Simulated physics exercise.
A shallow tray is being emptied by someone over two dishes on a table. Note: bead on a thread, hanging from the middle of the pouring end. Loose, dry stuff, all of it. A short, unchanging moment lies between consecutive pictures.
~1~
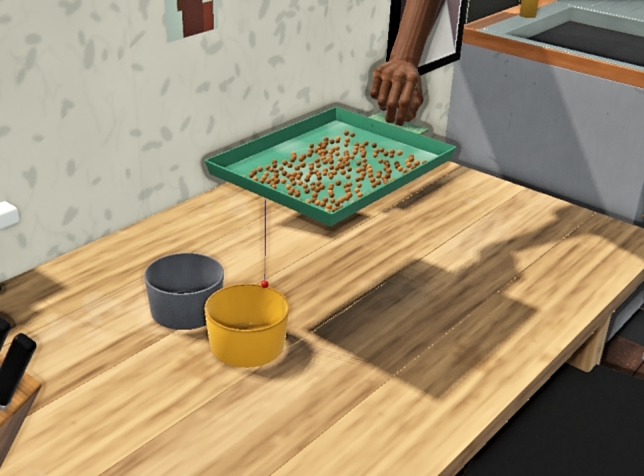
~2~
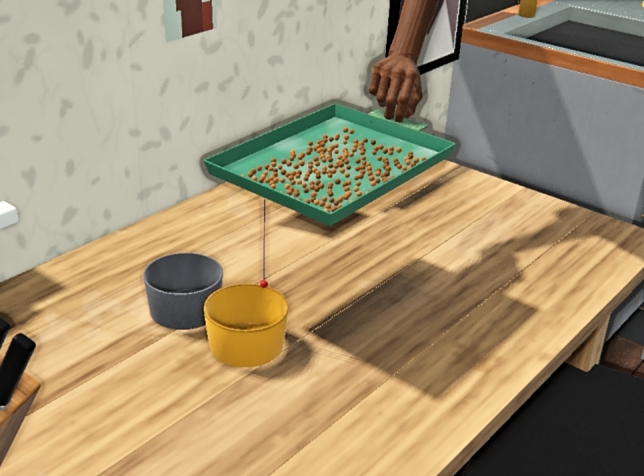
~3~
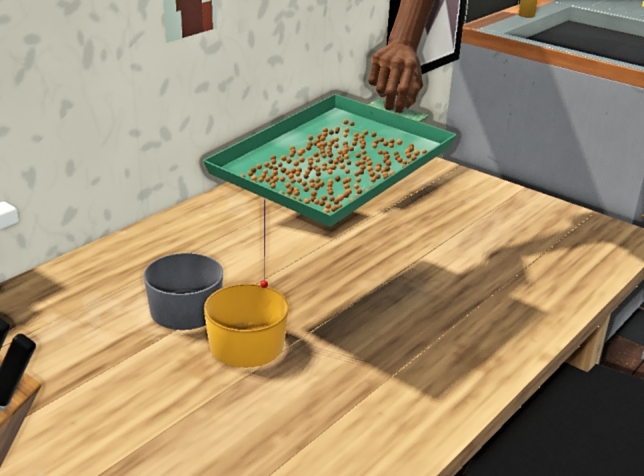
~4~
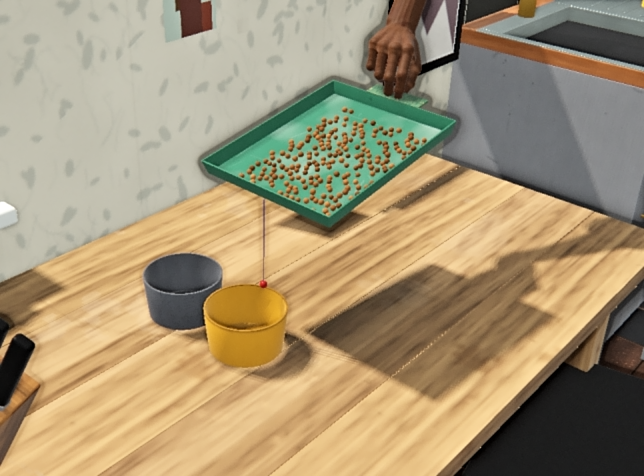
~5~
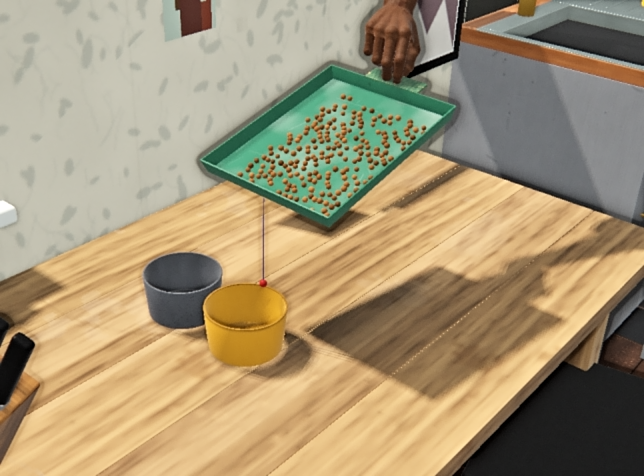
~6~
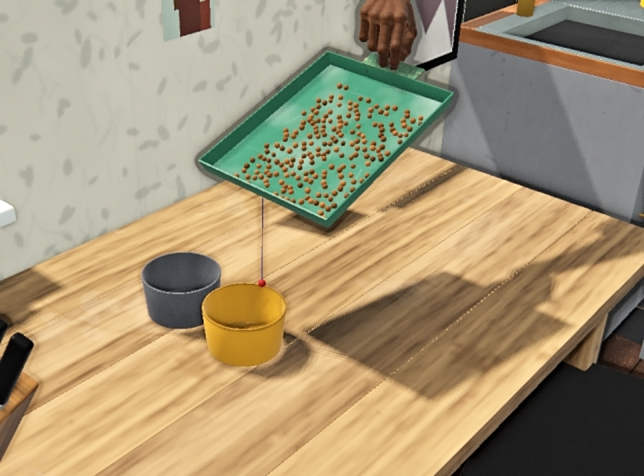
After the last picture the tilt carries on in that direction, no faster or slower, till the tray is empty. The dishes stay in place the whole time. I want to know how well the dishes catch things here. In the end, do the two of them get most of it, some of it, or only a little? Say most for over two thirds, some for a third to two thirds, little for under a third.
They get some of it.
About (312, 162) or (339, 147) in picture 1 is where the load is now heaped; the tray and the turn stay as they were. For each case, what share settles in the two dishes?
Roughly 50 and 60 percent, in that order.
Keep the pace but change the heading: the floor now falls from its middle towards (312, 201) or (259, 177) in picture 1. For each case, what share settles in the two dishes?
For the first aim it is 10 in a hundred, for the second 70 in a hundred.
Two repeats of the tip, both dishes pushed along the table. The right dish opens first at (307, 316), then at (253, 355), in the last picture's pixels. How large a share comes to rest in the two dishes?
The first position comes out at 30 per cent, the other at 40 per cent.
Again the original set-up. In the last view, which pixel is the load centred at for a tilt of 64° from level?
(286, 195).
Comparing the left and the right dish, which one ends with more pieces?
The answer is the one at right.
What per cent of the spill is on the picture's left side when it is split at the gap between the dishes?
About 20 percent of the spill.
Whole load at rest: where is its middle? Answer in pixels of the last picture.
Roughly at (252, 365).
Soon after the last picture, tray tipped steeply; nearly all on the tray; a small part in the air.
A little later, tray tipped past a quarter turn; about two thirds on the tray; a stray few in the right dish; a small part outside both; about a quarter in the air.
Later still, tray tipped past a quarter turn; about a third in the right dish; a stray few in the left dish; about two thirds outside both.
At rest, tray tipped past a quarter turn; about a third in the right dish; a stray few in the left dish; about two thirds outside both.
